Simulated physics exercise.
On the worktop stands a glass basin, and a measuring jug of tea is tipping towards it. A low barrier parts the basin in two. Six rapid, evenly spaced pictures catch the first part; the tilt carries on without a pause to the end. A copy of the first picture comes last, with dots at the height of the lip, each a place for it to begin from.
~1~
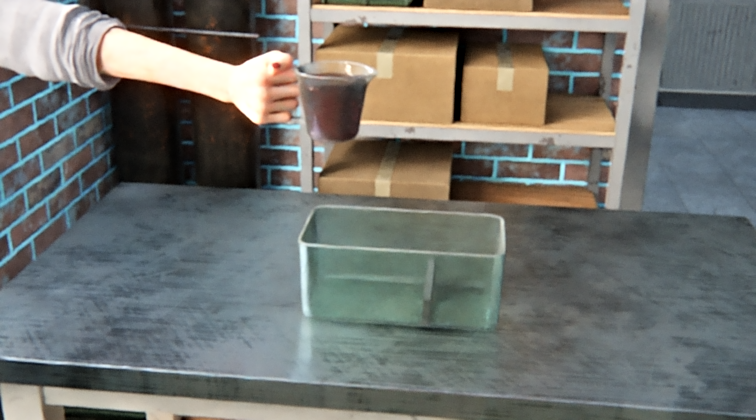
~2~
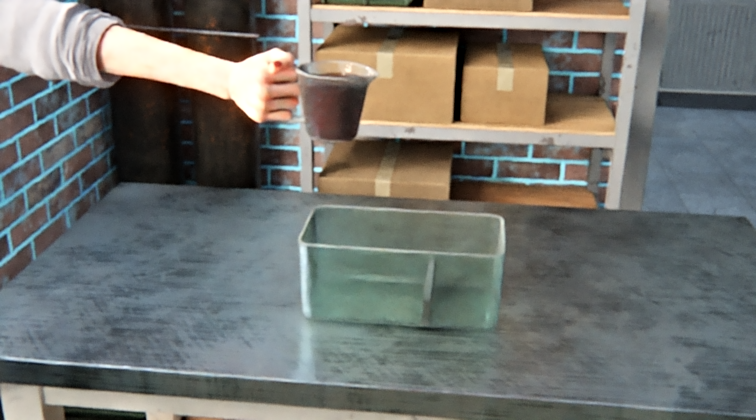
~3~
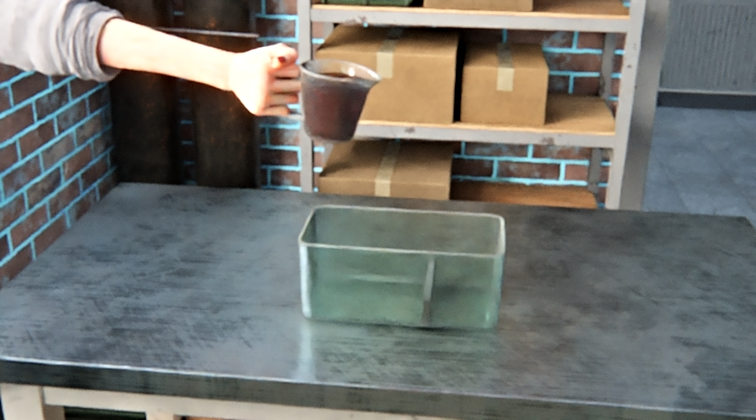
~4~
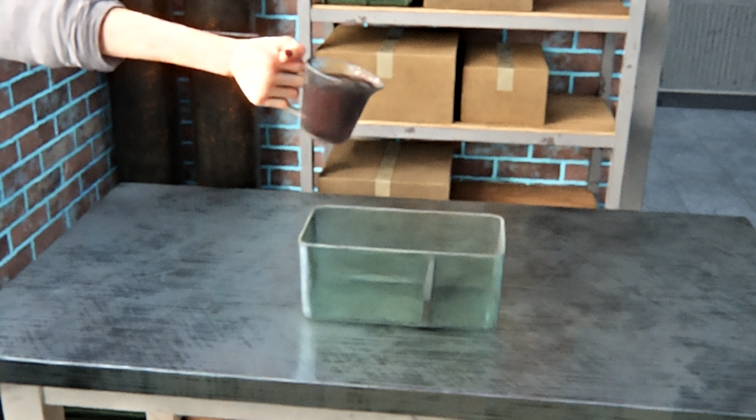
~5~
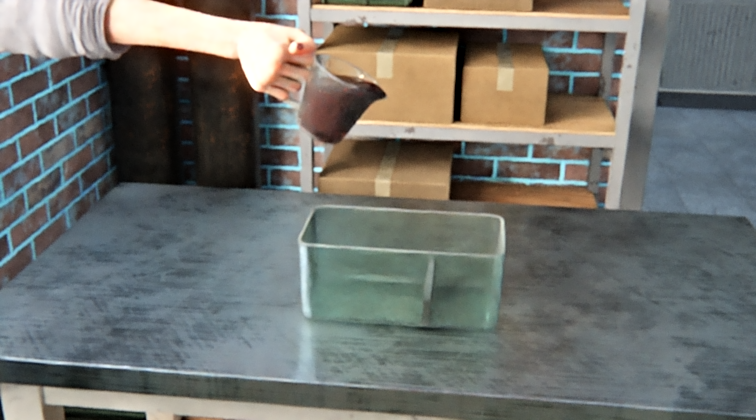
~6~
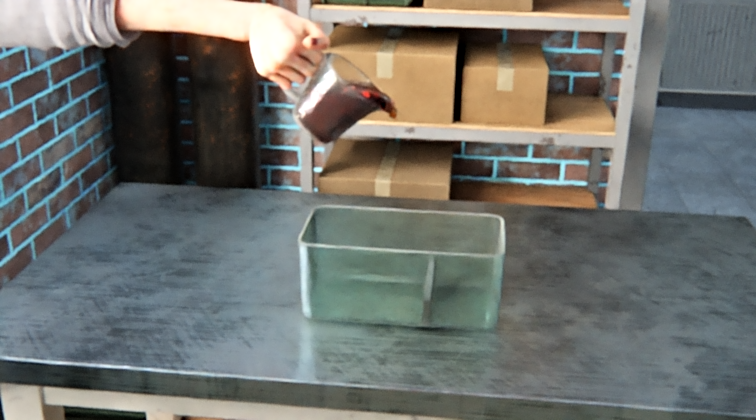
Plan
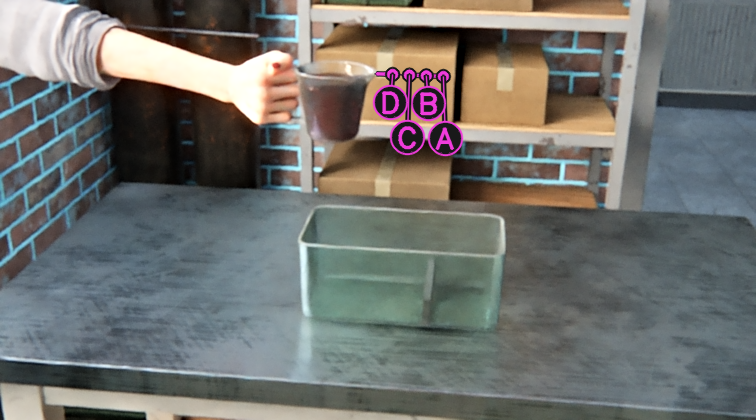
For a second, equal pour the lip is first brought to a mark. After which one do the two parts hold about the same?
Spot D.
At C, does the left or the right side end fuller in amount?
The right side.
In magenta, A at (443, 76); B at (426, 75); C at (409, 75); D at (392, 74).
With A, about 24 % ends left of the wall and 73 % right of it; 3 % is lost outside.
With B, about 23 % ends left of the wall and 73 % right of it; 4 % is lost outside.
With C, about 23 % ends left of the wall and 75 % right of it.
With D, about 47 % ends left of the wall and 52 % right of it.
